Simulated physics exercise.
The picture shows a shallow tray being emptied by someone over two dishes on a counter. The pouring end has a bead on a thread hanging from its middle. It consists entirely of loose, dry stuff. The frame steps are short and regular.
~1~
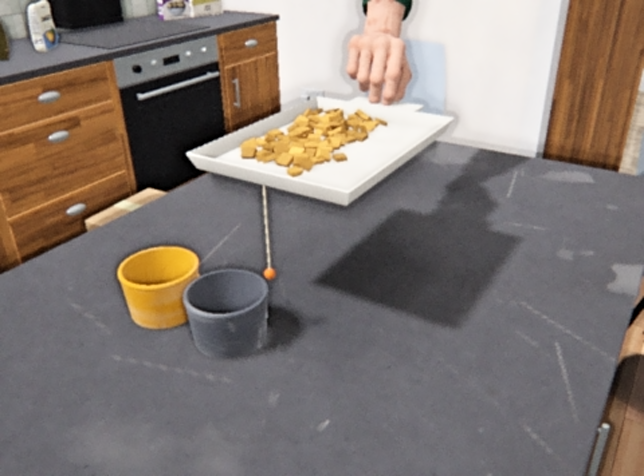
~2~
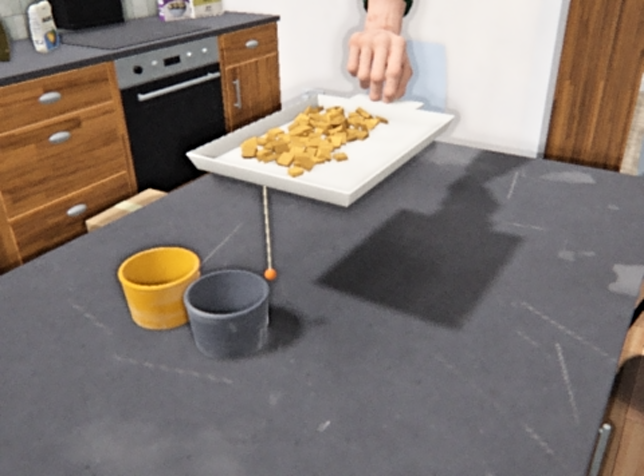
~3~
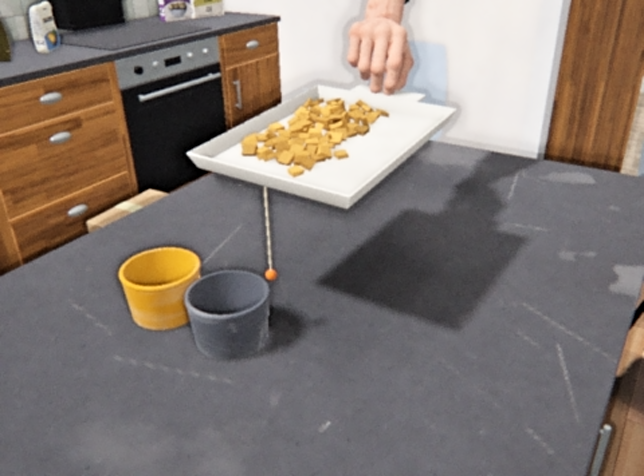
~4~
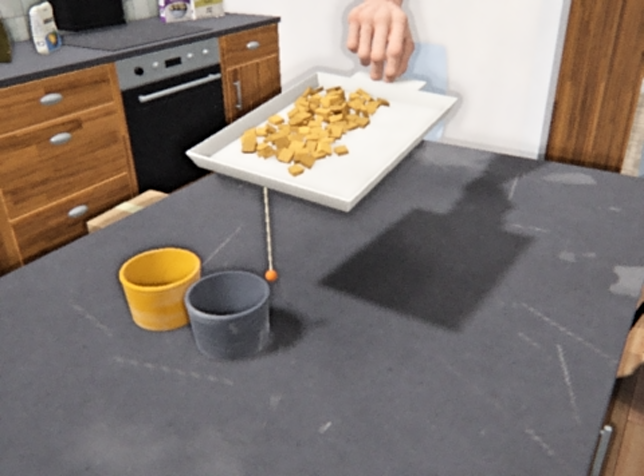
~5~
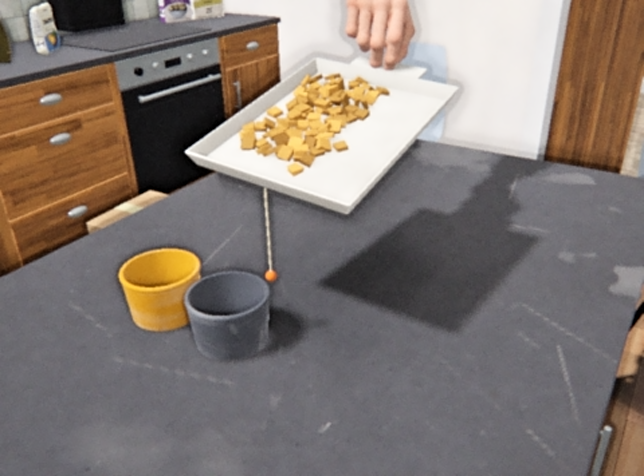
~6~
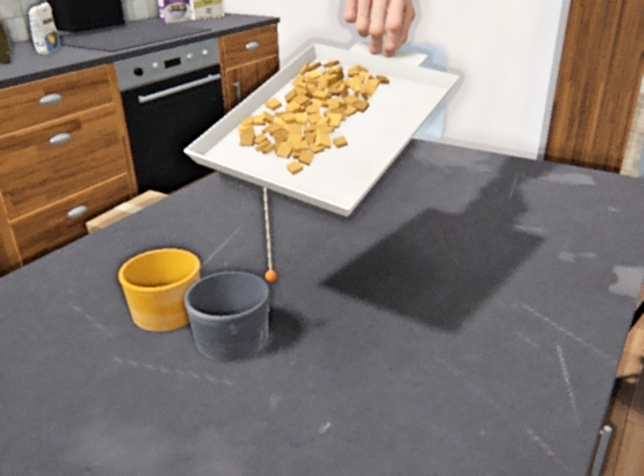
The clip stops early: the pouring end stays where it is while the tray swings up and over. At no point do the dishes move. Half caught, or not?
Most of it finds no dish.
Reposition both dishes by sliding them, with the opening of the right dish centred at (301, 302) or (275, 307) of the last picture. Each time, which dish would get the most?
Result, first place: The righthand one; second place: The righthand one.
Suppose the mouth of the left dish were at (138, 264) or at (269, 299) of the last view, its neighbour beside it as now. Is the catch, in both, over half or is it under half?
Try 1: A minority of it. Try 2: A majority of it.
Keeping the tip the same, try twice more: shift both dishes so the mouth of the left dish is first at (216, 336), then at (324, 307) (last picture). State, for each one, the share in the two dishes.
First placement: Some 10 %; second placement: Some 50 %.
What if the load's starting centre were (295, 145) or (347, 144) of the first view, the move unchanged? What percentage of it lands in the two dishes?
That would be 0 per cent, and then 0 per cent.
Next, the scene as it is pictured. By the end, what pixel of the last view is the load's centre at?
Close to (317, 379) in the last picture.
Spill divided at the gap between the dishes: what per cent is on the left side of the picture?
My estimate is some 0 per cent.
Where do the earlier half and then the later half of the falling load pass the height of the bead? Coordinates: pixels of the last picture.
For the early half I get (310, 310), and for the late half (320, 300).
Shortly afterwards, tray tipped steeply; near two thirds on the tray; only a few outside both; near a quarter in the air.
Next, tray tipped past a quarter turn; only a few in the right dish; all but a few outside both; a little in the air.
Some moments later, tray tipped past a quarter turn; only a few in the right dish; all but a few outside both.
In the end, tray tipped past a quarter turn; only a few in the right dish; none at all in the left dish; all but a few outside both.
